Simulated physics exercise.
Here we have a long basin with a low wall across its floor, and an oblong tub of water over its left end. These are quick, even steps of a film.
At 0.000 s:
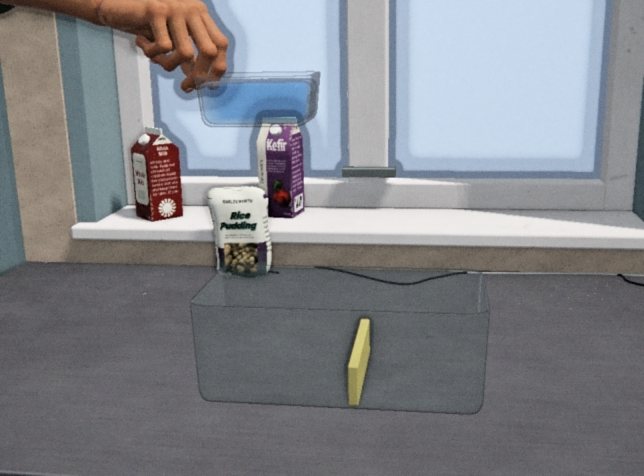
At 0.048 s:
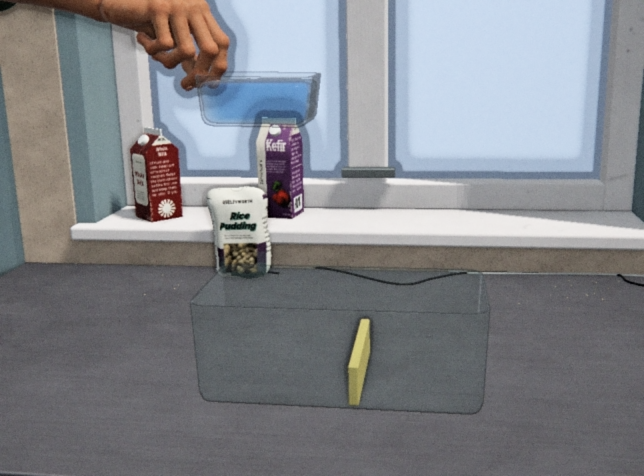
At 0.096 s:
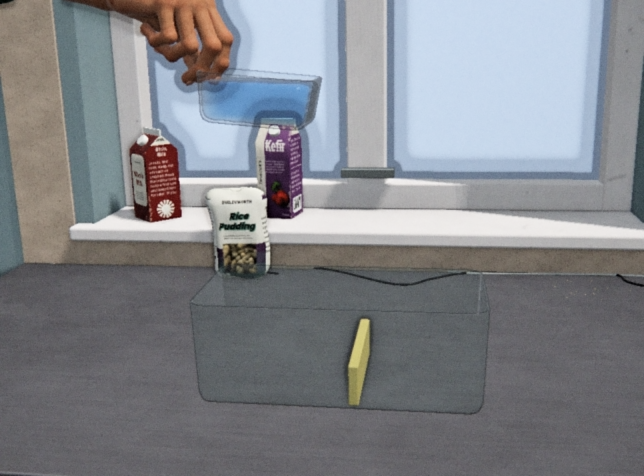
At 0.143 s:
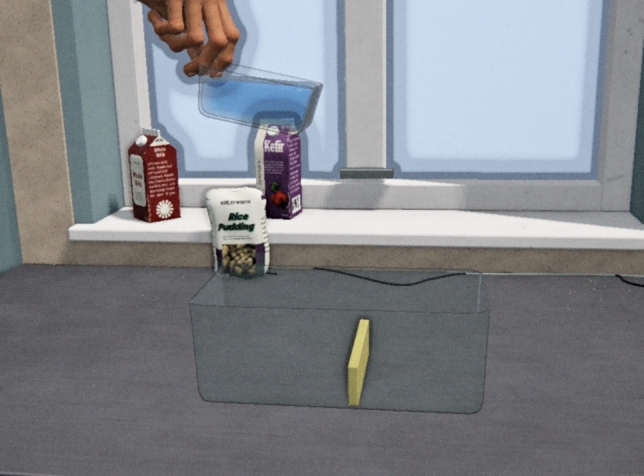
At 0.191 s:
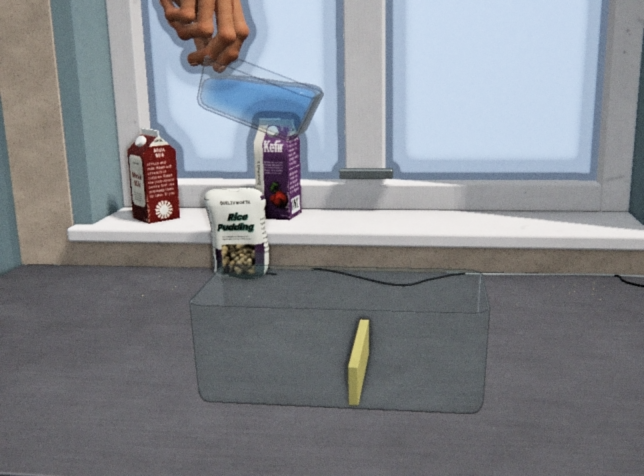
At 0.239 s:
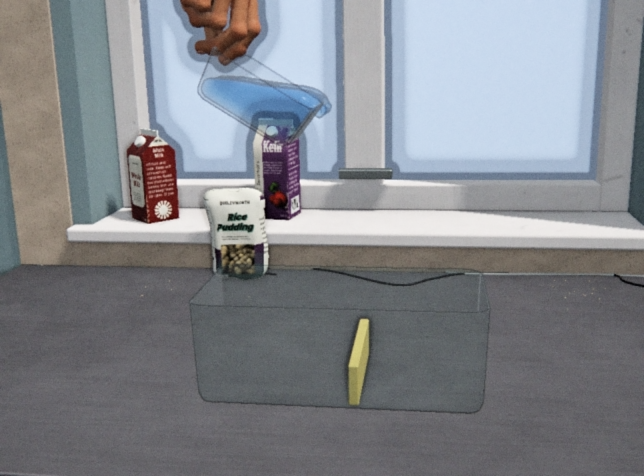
By a window, a hand steadily tilts a clear tub of blue liquid to the right.
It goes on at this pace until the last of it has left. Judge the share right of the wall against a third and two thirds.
In the end more than two thirds is right of the wall.
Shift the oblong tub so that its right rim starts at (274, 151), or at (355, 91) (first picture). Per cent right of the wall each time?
About 5 and 80 per cent.
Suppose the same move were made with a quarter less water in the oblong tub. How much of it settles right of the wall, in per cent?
Close to 70 per cent.
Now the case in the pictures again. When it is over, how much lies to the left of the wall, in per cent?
Close to 25 per cent.
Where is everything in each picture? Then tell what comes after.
Tilt 0°; pouring edge (315, 76); surface from (210, 83) to (313, 81); the long basin's rim runs from (207, 284) to (485, 292); the wall's top is at (360, 343), in the first picture.
Tilt 1°; pouring edge (315, 77); surface from (210, 82) to (314, 82), in the second picture.
Tilt 6°; pouring edge (317, 81); surface from (210, 81) to (315, 84), in the third picture.
Tilt 13°; pouring edge (318, 88); surface from (212, 80) to (316, 86), in the fourth picture.
Tilt 21°; pouring edge (318, 97); surface from (213, 79) to (321, 92); 2 per cent is over the edge, in the fifth picture.
Tilt 32°; pouring edge (317, 108); surface from (212, 79) to (310, 94); 8 per cent is over the edge, in the sixth picture.
After 0.51 s the tilt is 93° and 11 per cent is still to pour, 2 is left of the wall and 20 right of it.
After 0.70 s the tilt is 102° and 2 per cent is still to pour, 15 is left of the wall and 77 right of it.
After 0.91 s the tilt is 102° and 0 per cent is still to pour, 23 is left of the wall and 73 right of it.
After 1.13 s the tilt is 102° and 0 per cent is still to pour, 24 is left of the wall and 73 right of it.
In the end 24 per cent lies left of the wall, 73 right of it and 3 outside.
